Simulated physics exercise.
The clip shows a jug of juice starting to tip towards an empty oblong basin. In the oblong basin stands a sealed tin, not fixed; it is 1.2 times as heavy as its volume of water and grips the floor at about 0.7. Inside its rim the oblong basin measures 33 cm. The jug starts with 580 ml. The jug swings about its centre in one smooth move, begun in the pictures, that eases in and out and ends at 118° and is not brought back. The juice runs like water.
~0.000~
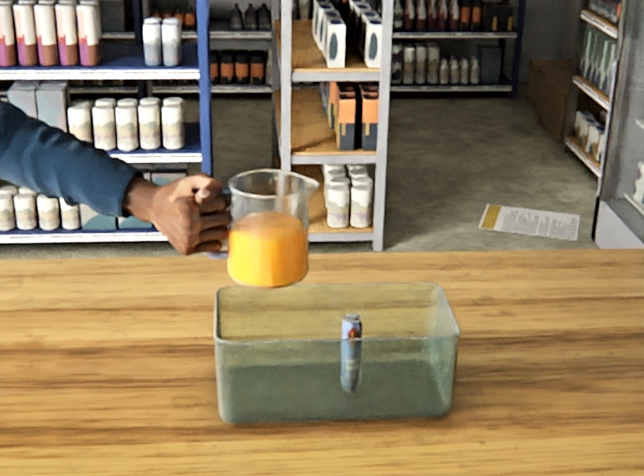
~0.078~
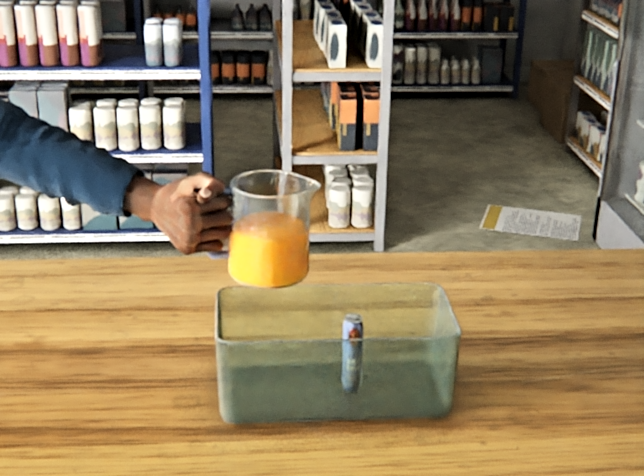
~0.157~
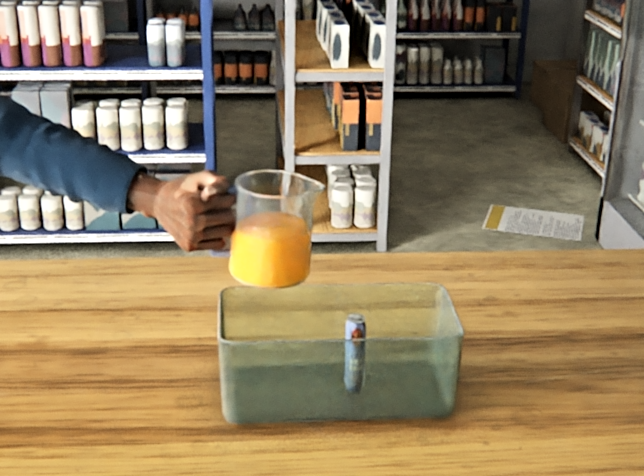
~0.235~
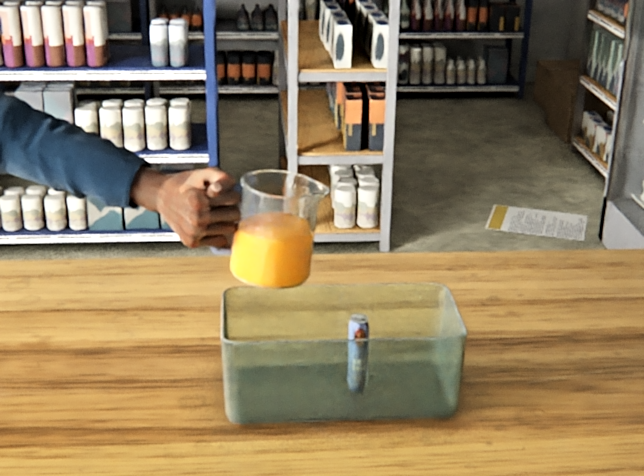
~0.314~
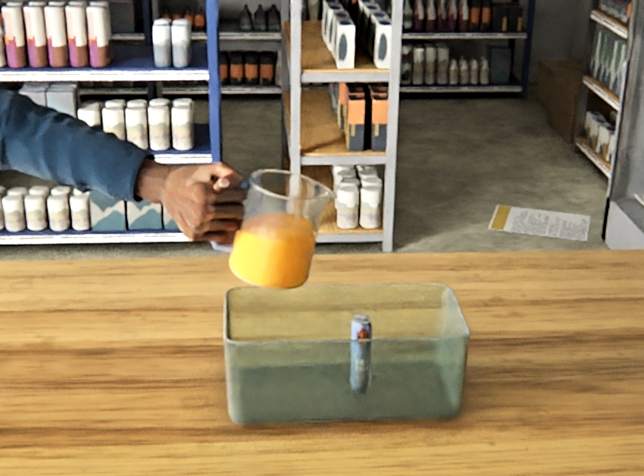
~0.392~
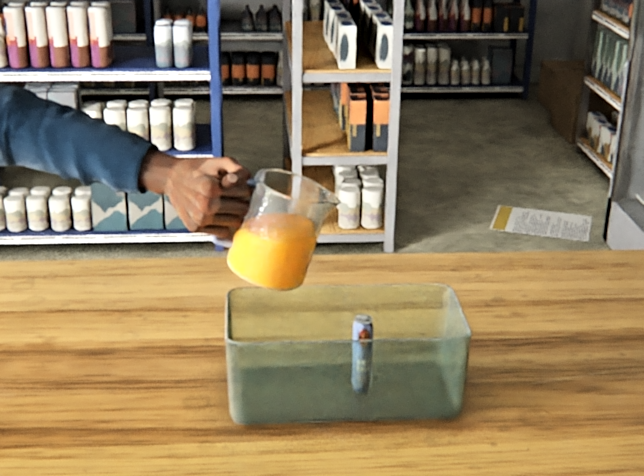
In this clip, a hand at the left holds a clear jug of orange juice above an oblong glass basin with a small tin standing inside, on a wooden table, and gradually tilts the jug to the right.
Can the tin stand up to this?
It topples.
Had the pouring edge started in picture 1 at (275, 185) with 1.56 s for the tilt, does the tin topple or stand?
Then it stays up.
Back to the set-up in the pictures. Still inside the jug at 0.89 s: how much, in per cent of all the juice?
Near 92 in a hundred.
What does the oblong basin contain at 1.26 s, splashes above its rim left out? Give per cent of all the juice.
Some 58 per cent.
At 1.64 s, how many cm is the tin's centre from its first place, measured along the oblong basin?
Some 7 cm.
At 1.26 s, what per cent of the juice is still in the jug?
Near 28 in a hundred.
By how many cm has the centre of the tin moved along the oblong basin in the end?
Some 7.5 cm.
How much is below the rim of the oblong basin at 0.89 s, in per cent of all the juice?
Some 0 per cent.
By 0.89 s the tilt is 72° and 93 per cent is still to pour; the tin stands where it began.
By 1.26 s the tilt is 107° and 28 per cent is still to pour; the tin stands where it began.
By 1.64 s the tilt is 118° and 0 per cent is still to pour; the tin lies on its side.
By 2.06 s the tilt is 118° and 0 per cent is still to pour; the tin lies on its side.
At rest the tin lies on its side.
